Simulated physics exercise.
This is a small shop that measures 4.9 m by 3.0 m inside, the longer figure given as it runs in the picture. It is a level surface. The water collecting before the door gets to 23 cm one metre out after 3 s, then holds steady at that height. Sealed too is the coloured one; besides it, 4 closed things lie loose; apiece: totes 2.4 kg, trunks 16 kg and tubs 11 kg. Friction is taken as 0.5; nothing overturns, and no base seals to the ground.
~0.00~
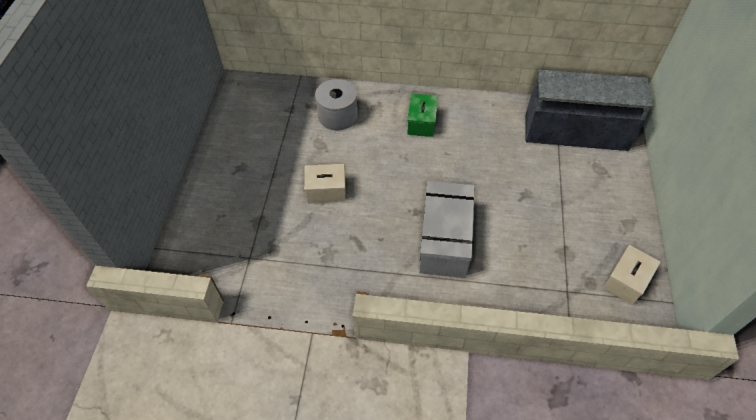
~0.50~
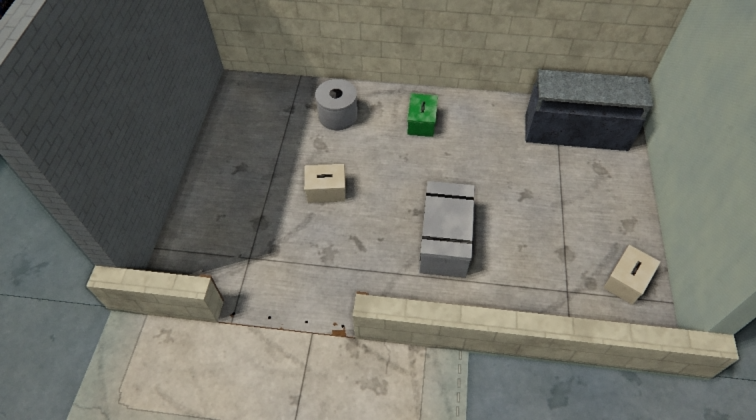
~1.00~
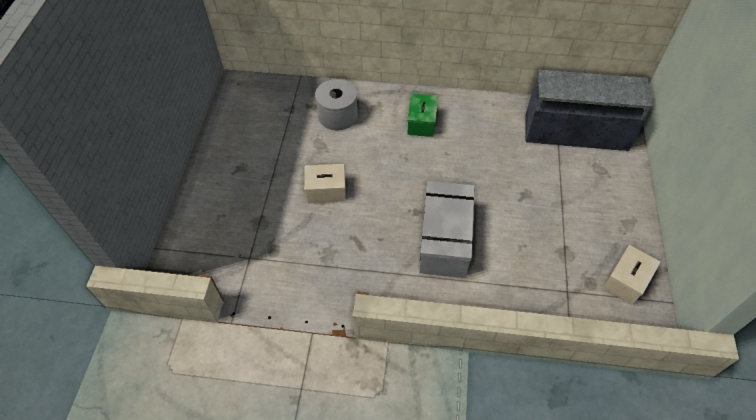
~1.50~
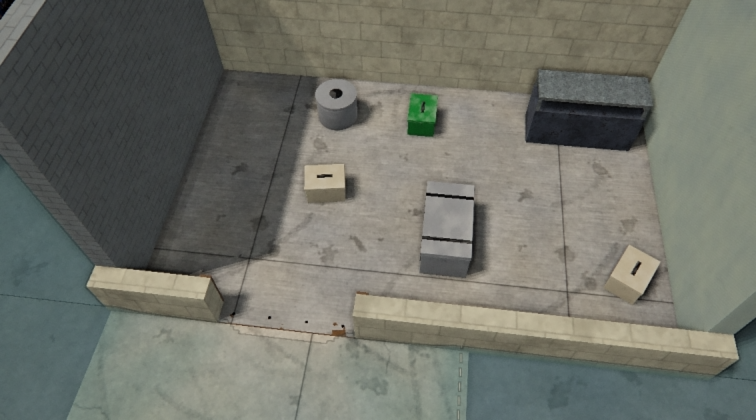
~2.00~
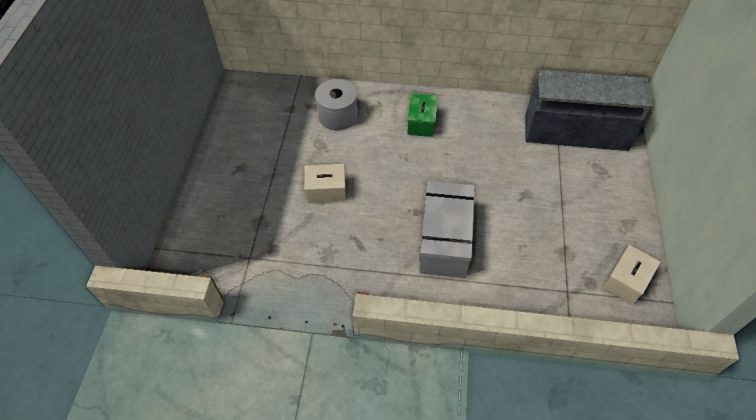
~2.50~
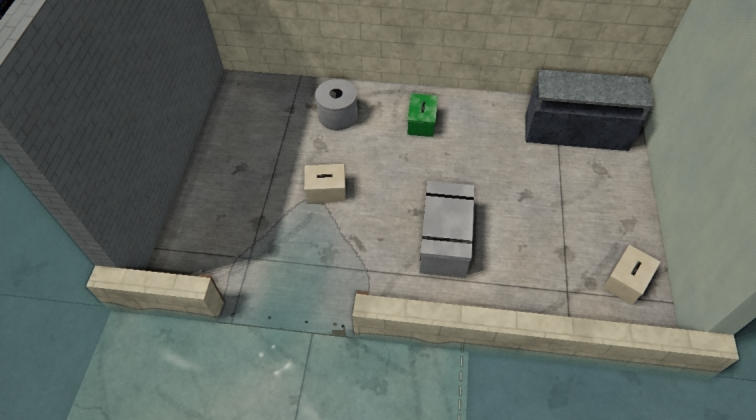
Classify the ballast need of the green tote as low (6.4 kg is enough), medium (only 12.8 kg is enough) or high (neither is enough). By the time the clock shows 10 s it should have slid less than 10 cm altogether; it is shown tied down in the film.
High.
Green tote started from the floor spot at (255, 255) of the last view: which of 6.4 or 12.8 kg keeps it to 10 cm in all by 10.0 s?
Result: Both fail.
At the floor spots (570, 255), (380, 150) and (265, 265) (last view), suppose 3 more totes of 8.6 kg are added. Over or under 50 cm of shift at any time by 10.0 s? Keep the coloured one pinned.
Listed in turn, they go beneath the bar, over the bar, over the bar.
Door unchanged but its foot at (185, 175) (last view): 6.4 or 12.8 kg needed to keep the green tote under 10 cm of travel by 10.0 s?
For that position, nothing offered succeeds.
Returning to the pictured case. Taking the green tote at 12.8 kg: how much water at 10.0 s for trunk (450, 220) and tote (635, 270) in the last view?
Roughly 4 and 12 cm.
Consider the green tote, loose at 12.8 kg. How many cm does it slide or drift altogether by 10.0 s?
Roughly 140 centimetres altogether.
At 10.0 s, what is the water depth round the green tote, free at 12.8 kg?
10 cm, roughly.
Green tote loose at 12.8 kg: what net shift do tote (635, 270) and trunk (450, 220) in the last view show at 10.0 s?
They've ended up 40 cm and 20 cm away, in that order.
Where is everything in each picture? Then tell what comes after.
The green tote at (423, 108), on the bottom; 0.0 m2 under water; 0 of 5 have shifted, in the first picture.
The green tote at (423, 108), on the bottom; water covers 0.0 m2; 0 of 5 have shifted, in the second picture.
The green tote at (423, 108) rests on the ground; water covers 0.0 m2; 0 of 5 have shifted, in the third picture.
The green tote at (423, 108) rests on the ground; water covers 0.0 m2; 0 of 5 have shifted, in the fourth picture.
The green tote at (423, 108), on the bottom; 0.3 m2 under water; 0 of 5 have shifted, in the fifth picture.
The green tote at (423, 108) rests on the ground; 1.1 m2 under water; 0 of 5 have shifted, in the sixth picture.
After 3.5 s the green tote would be 0 cm from its start with 6.4 kg and 0 cm from its start with 12.8 kg; 0 cm of water round it then.
After 4.5 s the green tote would be 31 cm from its start with 6.4 kg and 5 cm from its start with 12.8 kg; 7 cm of water round it then.
After 7.0 s the green tote would be 214 cm from its start with 6.4 kg and 96 cm from its start with 12.8 kg; 11 cm of water round it then.
After 10.0 s the green tote would be 229 cm from its start with 6.4 kg and 105 cm from its start with 12.8 kg; 10 cm of water round it then.
